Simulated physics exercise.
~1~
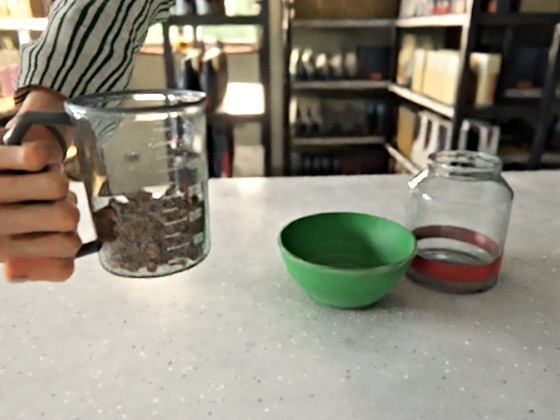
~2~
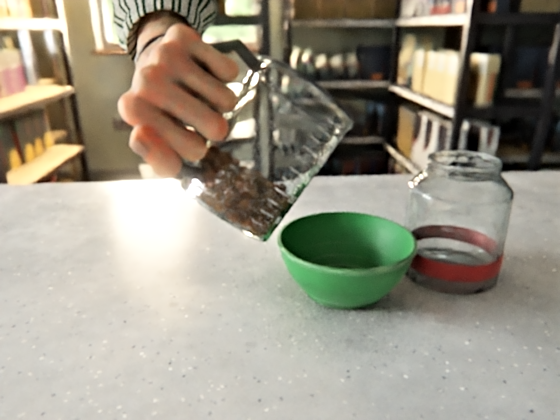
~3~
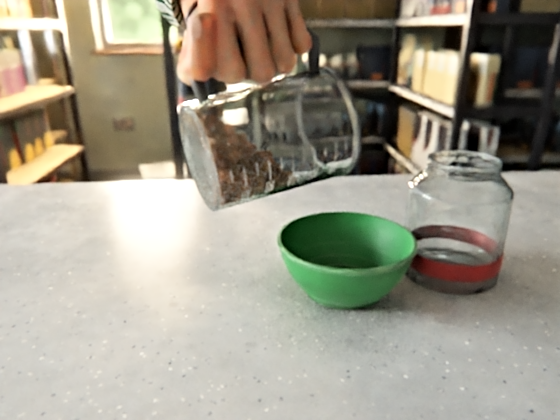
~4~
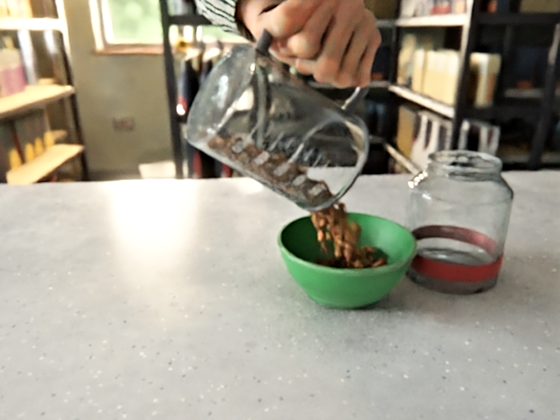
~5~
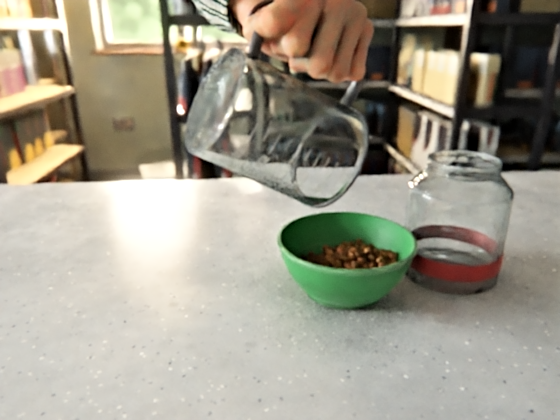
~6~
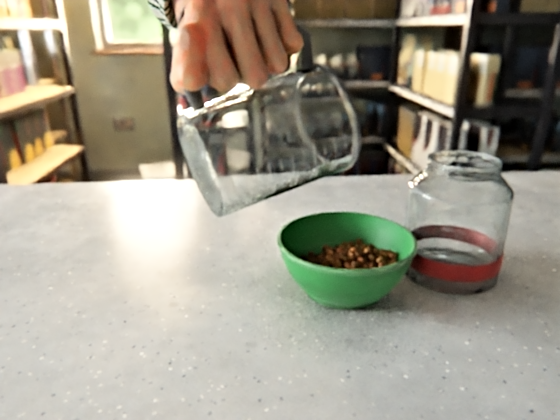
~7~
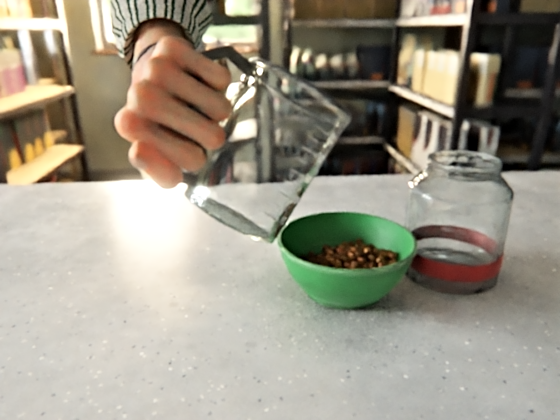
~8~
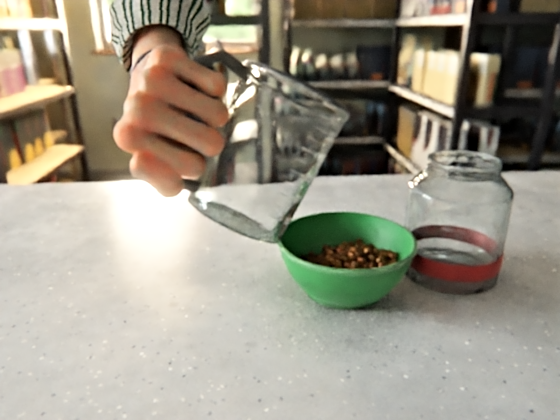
Hand tipping a clear jug of small brown cereal balls into a green bowl beside a glass jar, then holding the emptied jug tilted.
